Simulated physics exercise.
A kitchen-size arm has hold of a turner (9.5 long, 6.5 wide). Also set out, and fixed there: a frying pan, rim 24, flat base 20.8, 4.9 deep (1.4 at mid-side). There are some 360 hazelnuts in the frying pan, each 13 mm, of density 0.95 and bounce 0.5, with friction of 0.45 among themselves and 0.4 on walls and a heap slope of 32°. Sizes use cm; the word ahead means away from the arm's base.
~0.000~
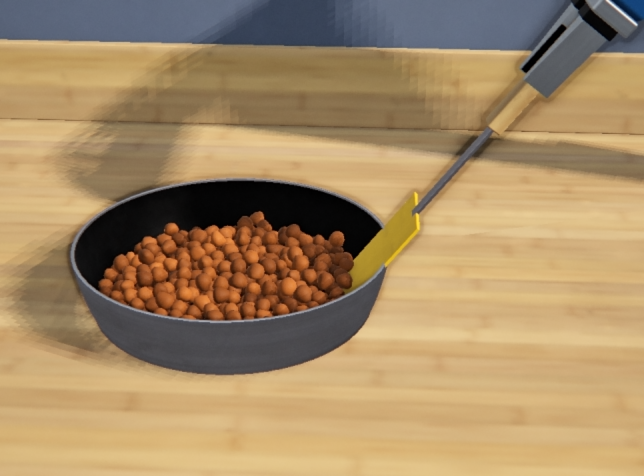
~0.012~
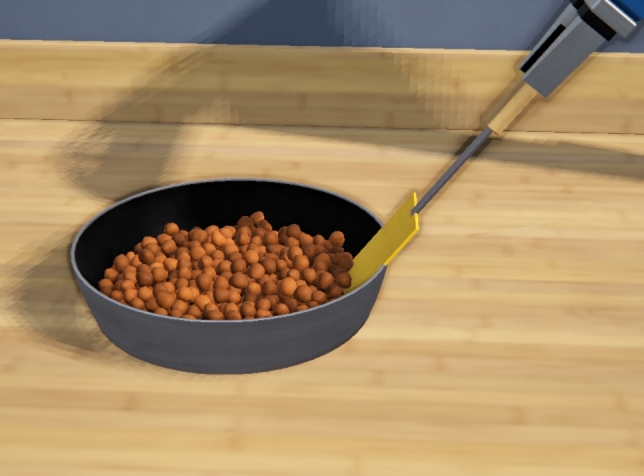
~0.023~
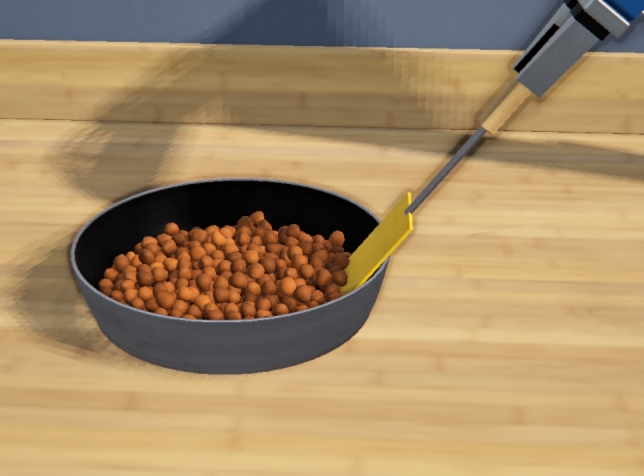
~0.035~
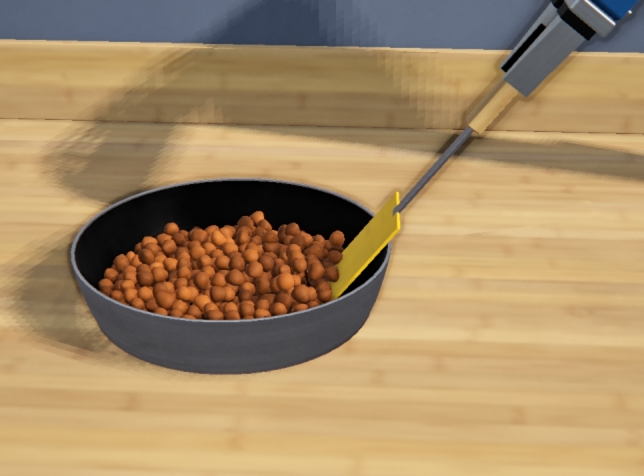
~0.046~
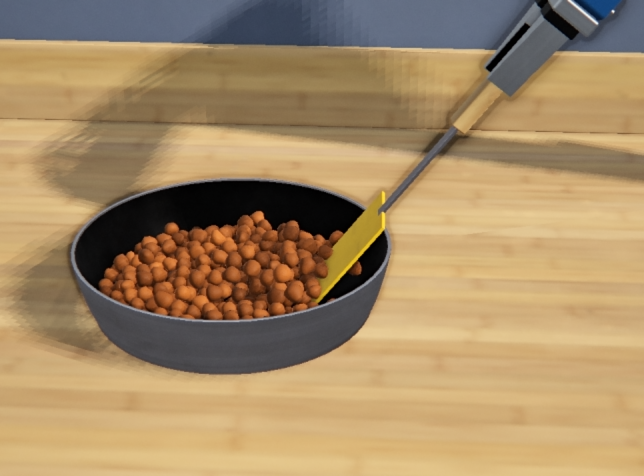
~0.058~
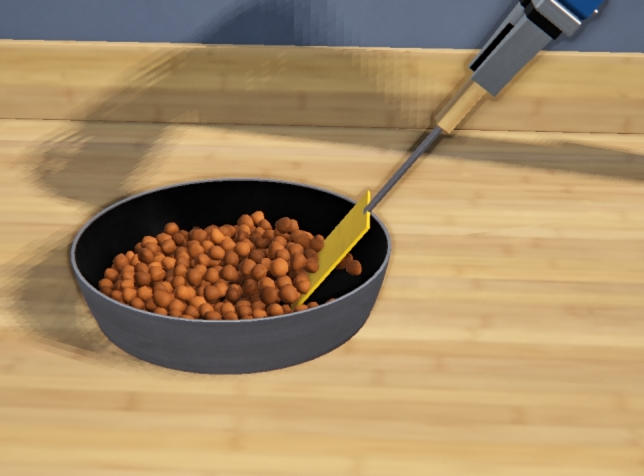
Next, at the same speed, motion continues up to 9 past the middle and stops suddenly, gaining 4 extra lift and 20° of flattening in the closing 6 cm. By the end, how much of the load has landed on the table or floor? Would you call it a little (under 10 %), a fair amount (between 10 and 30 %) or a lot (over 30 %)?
A fair amount, between 10 and 30 %.
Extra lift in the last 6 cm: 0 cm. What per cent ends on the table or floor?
About 0 %.
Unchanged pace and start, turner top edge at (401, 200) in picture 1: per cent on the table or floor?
Roughly 15%.
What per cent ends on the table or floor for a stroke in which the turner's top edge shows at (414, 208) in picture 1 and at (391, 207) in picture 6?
It works out to about 5 %, more or less.
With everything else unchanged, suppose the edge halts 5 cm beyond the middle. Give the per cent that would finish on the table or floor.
Then around 5 per cent.
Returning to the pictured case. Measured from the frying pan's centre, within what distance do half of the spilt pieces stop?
I'd say some 32 centimetres, give or take.
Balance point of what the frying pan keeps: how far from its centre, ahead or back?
About 2.5 centimetres ahead.
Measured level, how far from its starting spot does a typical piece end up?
About 2 cm.
After 0.11 s, sloping 53°, highest piece 6 above the table; 361 in the frying pan.
After 0.16 s, sloping 47°, highest piece 8 above the table; 361 in the frying pan.
After 0.38 s, sloping 33°, highest piece 10 above the table; 297 in the frying pan, 58 on the table or floor, 6 on the blade or in flight.
After 1.43 s, sloping 33°, highest piece 4 above the table; 296 in the frying pan, 65 on the table or floor.
In the end, 296 in the frying pan, 65 on the table or floor. That is 18 % on the table or floor.
